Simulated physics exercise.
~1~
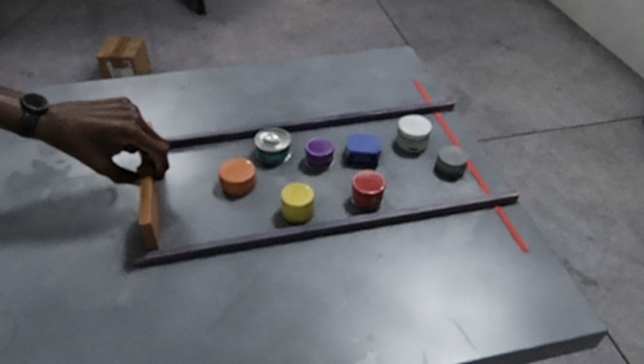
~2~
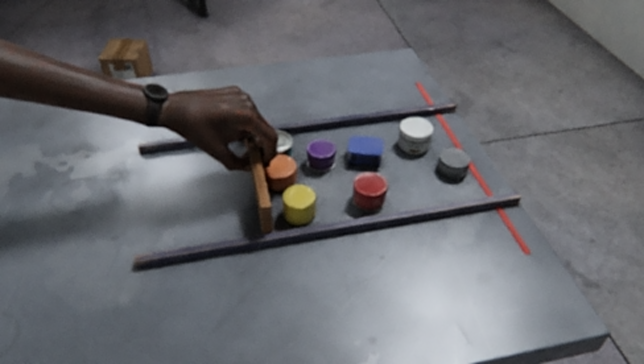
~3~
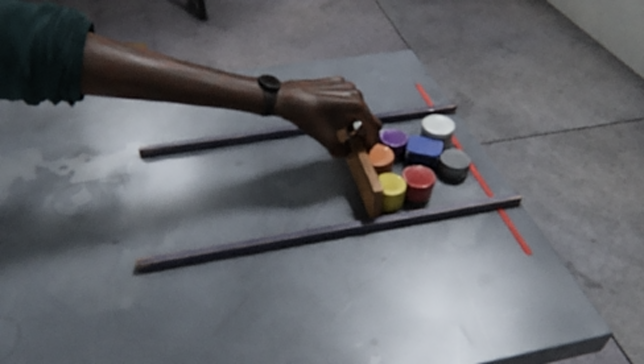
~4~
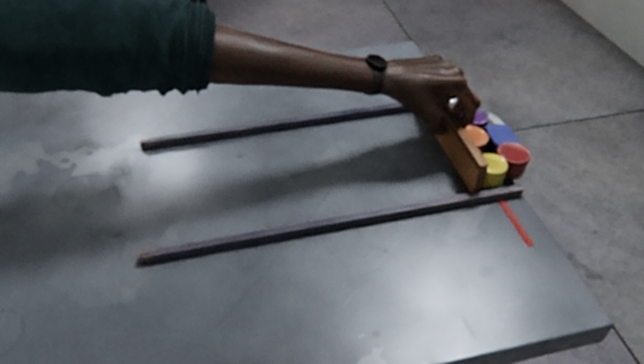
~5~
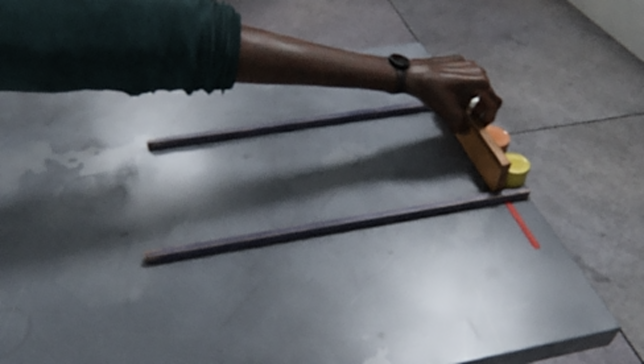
A hand wearing a dark watch pushed a wooden board rightward between two rails on a grey table, bunching up small colourful tubs and lids and sweeping most of them over the edge, until only the orange and yellow ones remained in view.
